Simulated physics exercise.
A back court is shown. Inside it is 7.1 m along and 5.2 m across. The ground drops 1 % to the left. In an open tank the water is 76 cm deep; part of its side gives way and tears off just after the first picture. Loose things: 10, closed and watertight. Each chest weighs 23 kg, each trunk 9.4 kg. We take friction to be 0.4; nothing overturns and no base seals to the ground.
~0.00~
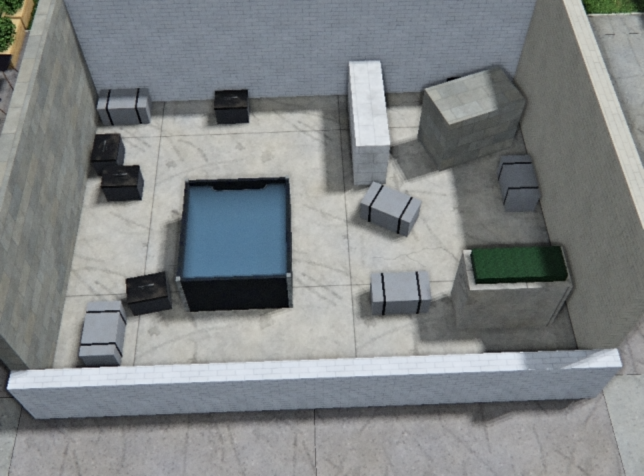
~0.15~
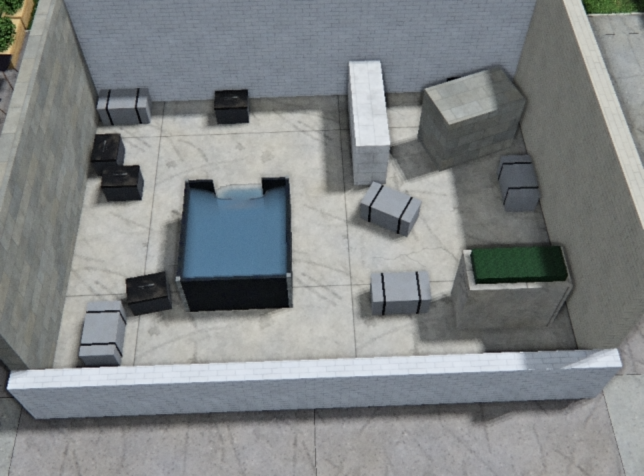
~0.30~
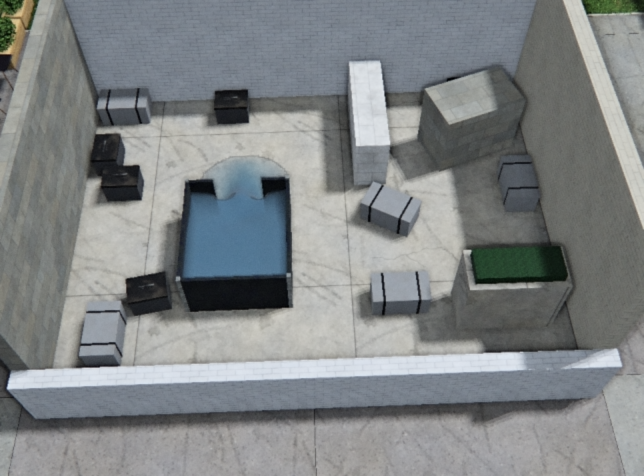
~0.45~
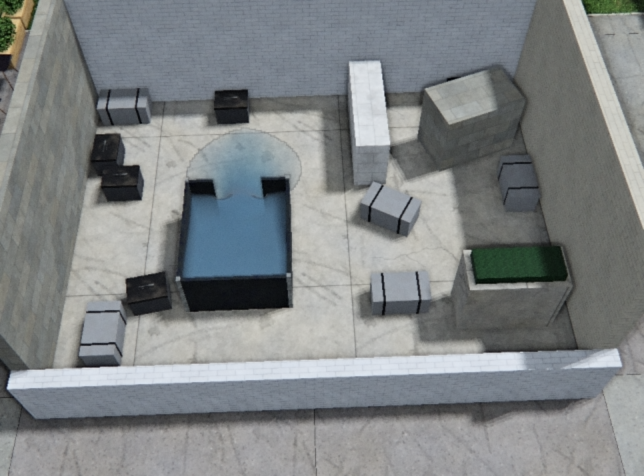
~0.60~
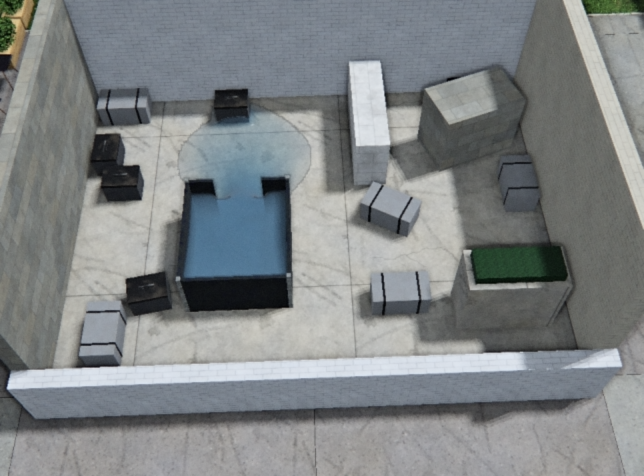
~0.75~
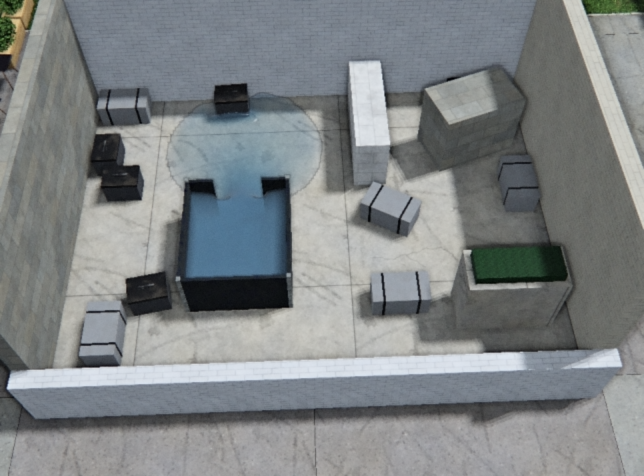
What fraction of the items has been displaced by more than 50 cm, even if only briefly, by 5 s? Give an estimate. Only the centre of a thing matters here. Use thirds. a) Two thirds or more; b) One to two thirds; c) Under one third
b, one to two thirds.
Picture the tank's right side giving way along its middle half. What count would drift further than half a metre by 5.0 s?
Count: 3.
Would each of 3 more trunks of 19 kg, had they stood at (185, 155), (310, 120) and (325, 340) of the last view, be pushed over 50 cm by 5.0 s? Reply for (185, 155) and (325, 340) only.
Taking them in order: Above the mark and below the mark.
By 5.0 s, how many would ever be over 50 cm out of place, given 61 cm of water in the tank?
Count under that change: 3.
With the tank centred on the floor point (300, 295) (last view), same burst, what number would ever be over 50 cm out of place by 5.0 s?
Then 4 of them would.
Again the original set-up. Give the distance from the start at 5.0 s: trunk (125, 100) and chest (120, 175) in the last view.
Object 1: 150 cm. Object 2: 80 cm.
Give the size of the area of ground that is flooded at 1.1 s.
I'd estimate close to 9.5 m2.
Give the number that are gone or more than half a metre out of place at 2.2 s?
By my tally, 0.
After 1.1 s 0 of 10 are over 50 cm from their spots; 0 afloat.
After 2.2 s 0 of 10 are over 50 cm from their spots; 2 afloat.
After 3.5 s 5 of 10 are over 50 cm from their spots; 2 afloat.
After 5.0 s 5 of 10 are over 50 cm from their spots, and 5 have been at some point; 2 afloat.
